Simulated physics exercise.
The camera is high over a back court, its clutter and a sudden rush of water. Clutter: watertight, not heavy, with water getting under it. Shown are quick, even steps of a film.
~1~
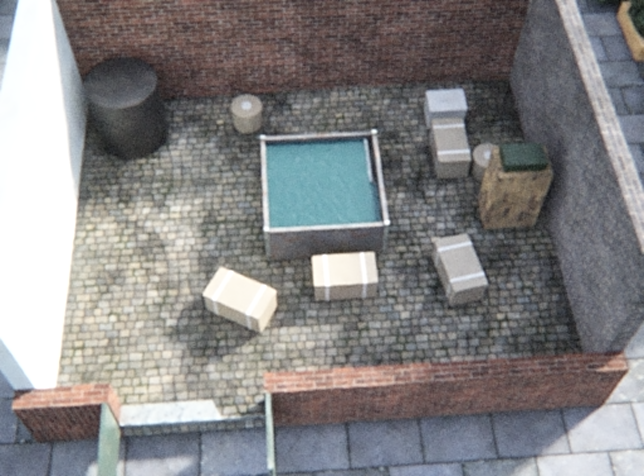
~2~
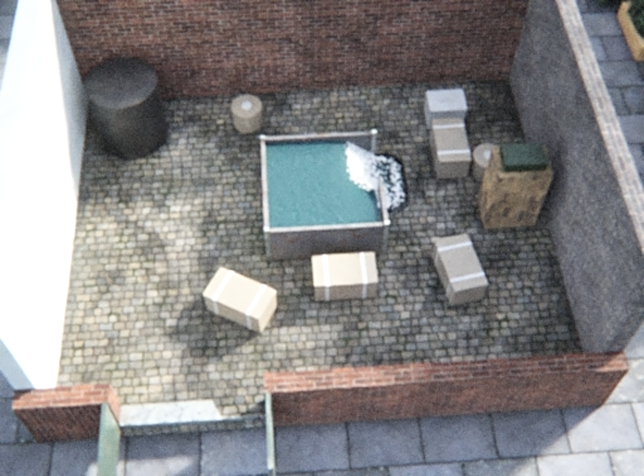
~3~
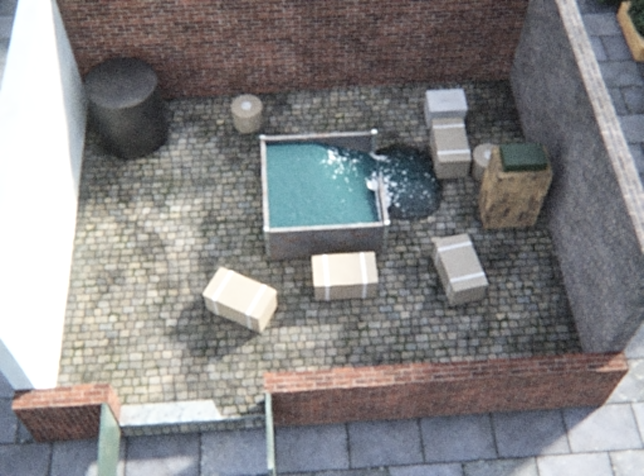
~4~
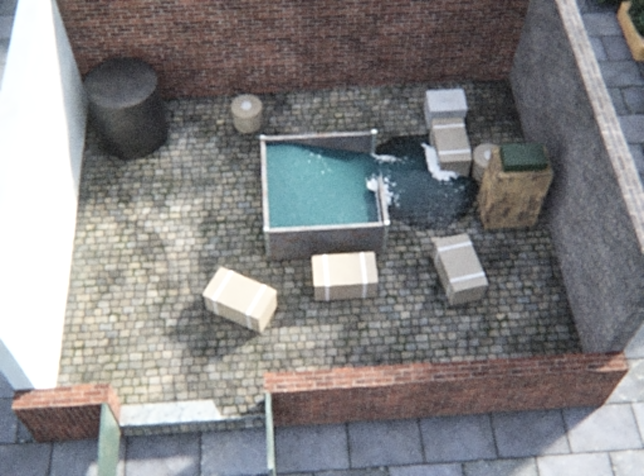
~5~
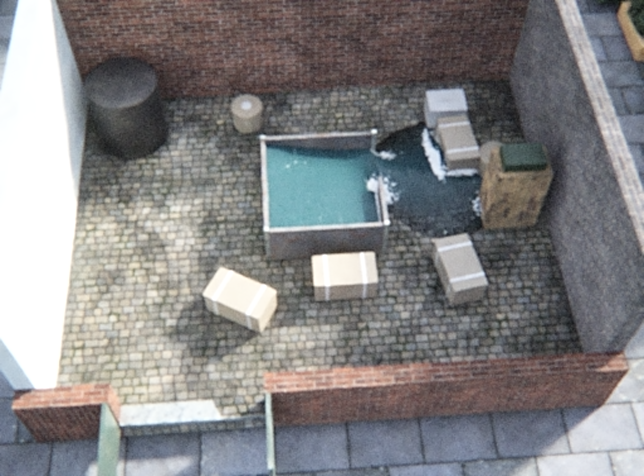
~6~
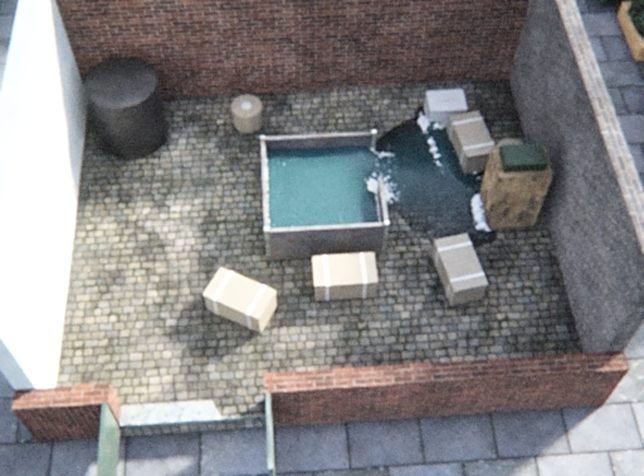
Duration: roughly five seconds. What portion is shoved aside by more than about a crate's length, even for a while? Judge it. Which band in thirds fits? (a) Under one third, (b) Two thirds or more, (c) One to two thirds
Option c: One to two thirds.
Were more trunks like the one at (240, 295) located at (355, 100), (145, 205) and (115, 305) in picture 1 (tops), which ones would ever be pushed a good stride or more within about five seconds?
Per listing: Cleared out, largely stays, largely stays.
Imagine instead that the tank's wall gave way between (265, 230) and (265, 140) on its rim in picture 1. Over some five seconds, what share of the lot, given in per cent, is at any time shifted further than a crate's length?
That works out to some 10 %.
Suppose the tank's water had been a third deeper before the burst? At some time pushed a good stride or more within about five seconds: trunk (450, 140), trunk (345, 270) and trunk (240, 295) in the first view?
Object 1: Covered it. Object 2: Didn't cover it. Object 3: Didn't cover it.
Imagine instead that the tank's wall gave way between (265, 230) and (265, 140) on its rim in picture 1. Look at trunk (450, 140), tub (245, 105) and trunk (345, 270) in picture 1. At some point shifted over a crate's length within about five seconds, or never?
Working through them in order, the first not displaced that far, the second gets shoved clear and the last not displaced that far.
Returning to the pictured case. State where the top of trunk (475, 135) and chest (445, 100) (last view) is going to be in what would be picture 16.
Roughly (487, 100), then (466, 69).
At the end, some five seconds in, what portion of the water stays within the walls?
I make it 100 percent.
A moment on, 1 of 7 are well off their spots; 1 afloat.
Next, 3 of 7 are well off their spots; 2 afloat.
Later, 3 of 7 are well off their spots; 3 afloat.
In the end, 4 of 7 are well off their spots, and 4 have been at some point; 1 afloat.
